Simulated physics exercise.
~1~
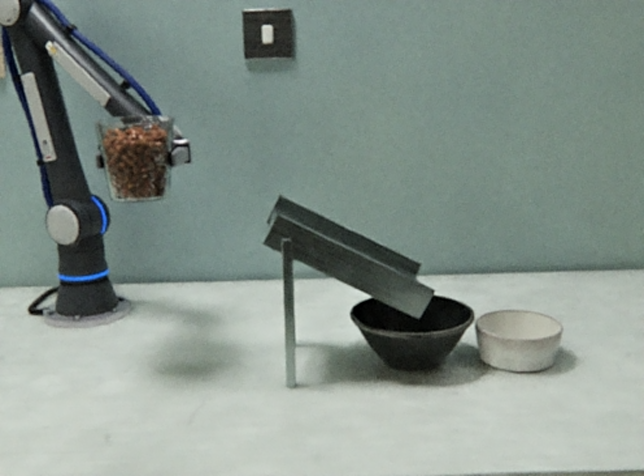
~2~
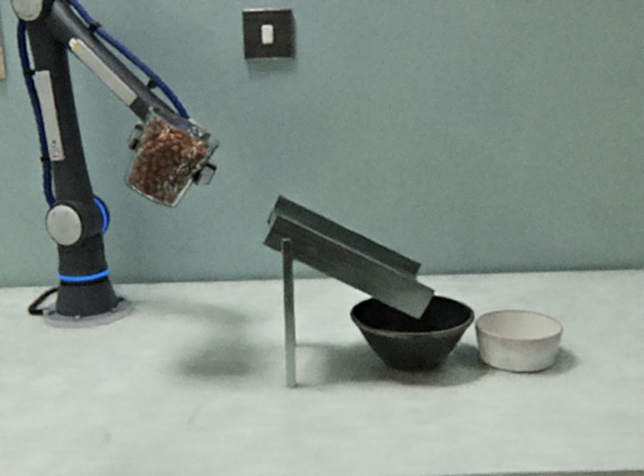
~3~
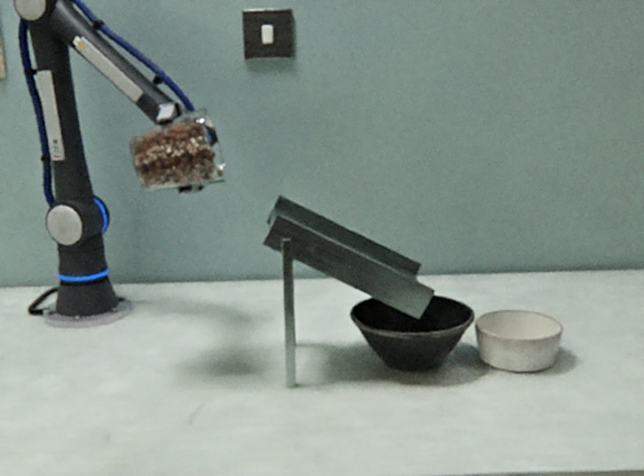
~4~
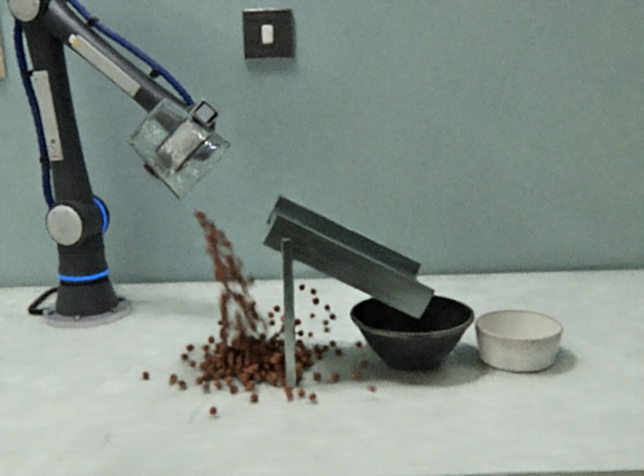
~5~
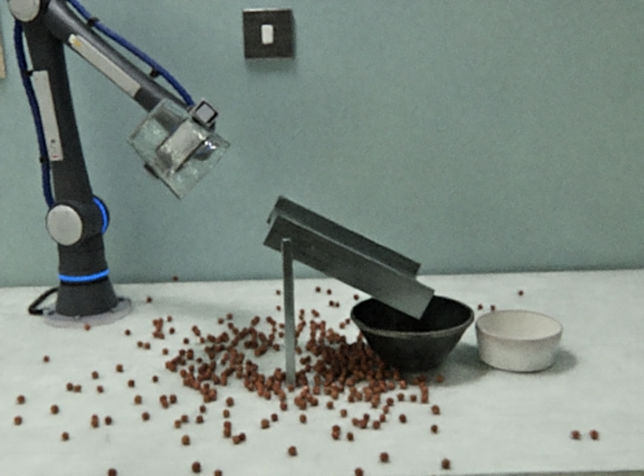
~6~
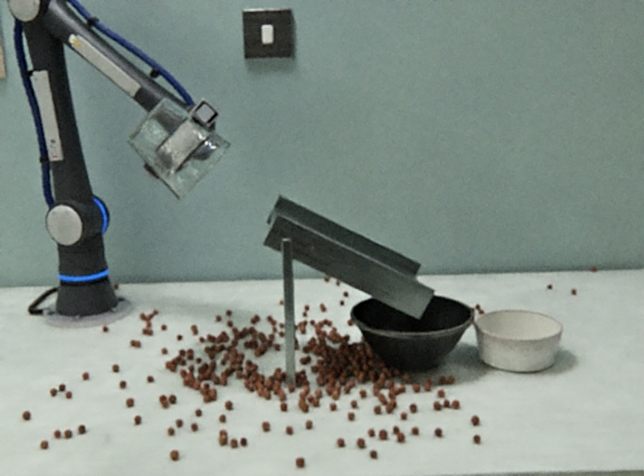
A dark robot arm with blue cables and glowing blue rings stands at the left of a pale table, holding a clear cup of reddish-brown beads, seen from the side against a grey-green wall with a switch. A sloping grey metal chute on a thin leg stands mid-table, its low end over a black bowl, with a whitish bowl to the right. The arm shifts the cup slightly right and tips it onto its side, then further over. The beads pour down short of the chute and pile around its leg. They bounce and scatter widely across the table, leaving the tilted cup empty.
